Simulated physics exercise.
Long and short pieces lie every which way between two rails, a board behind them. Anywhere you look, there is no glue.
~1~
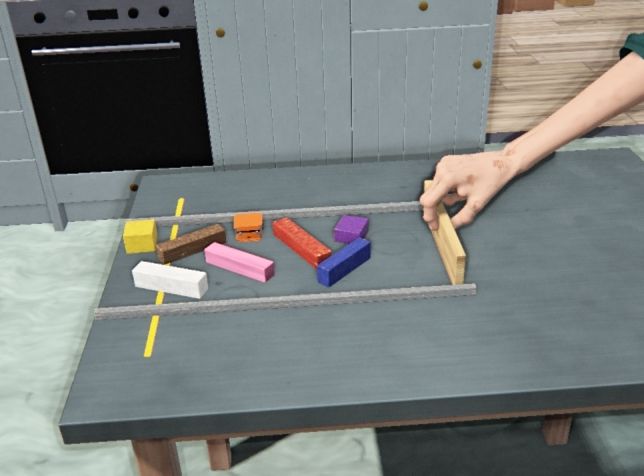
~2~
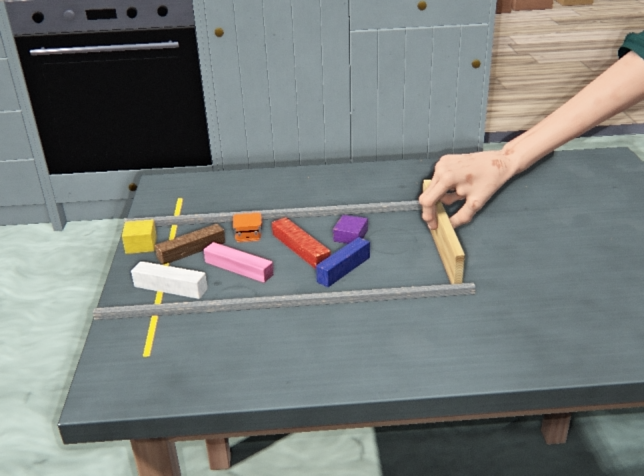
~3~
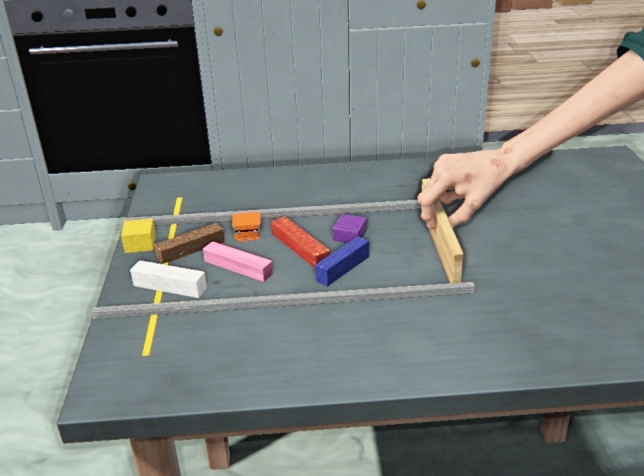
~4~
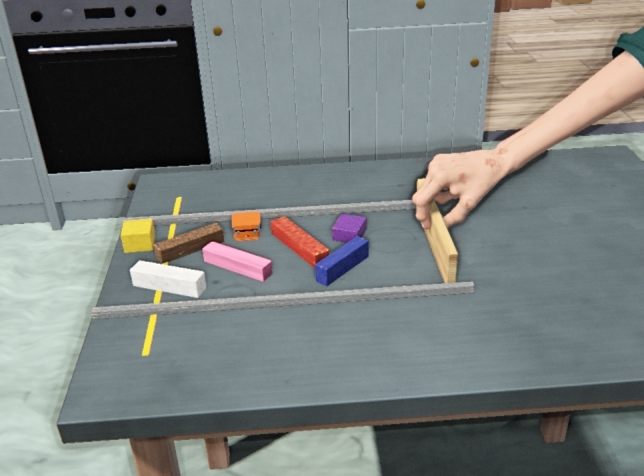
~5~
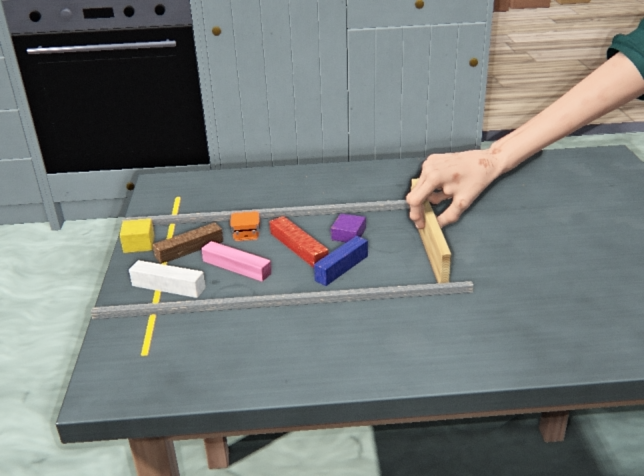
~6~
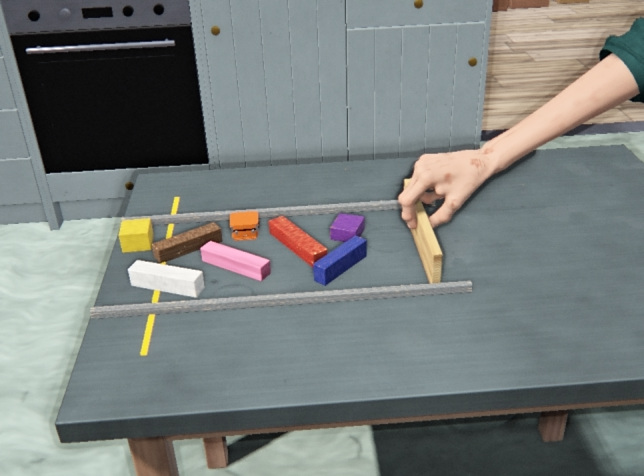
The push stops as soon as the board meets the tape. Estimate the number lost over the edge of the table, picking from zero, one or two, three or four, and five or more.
The ones that fall? Three or four of them, I think.
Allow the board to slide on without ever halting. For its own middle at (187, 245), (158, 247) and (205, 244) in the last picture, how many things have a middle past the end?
Respectively, 2, 4 and 1.
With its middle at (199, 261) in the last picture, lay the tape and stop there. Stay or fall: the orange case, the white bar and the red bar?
The orange case does not fall; the white bar holds on; the red bar stays on.
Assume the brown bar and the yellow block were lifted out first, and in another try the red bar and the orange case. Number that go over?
First 1, then 1.
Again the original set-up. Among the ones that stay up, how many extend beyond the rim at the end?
It's 1.
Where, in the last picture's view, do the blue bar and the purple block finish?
Final positions - blue bar around (149, 279), purple block around (152, 243).
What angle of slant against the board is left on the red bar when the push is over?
The angle comes out near 0 degrees.
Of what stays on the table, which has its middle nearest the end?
The pink stick.
A little later, none off yet; yellow block at rest near (137, 235); white bar at rest near (166, 279); brown bar at rest near (188, 243).
Next, none off yet; yellow block moving near (132, 235); white bar moving near (160, 281); brown bar shifted a little near (146, 249).
When it is over, the number that fall off is three or four; down, orange case, brown bar, white bar and yellow block.
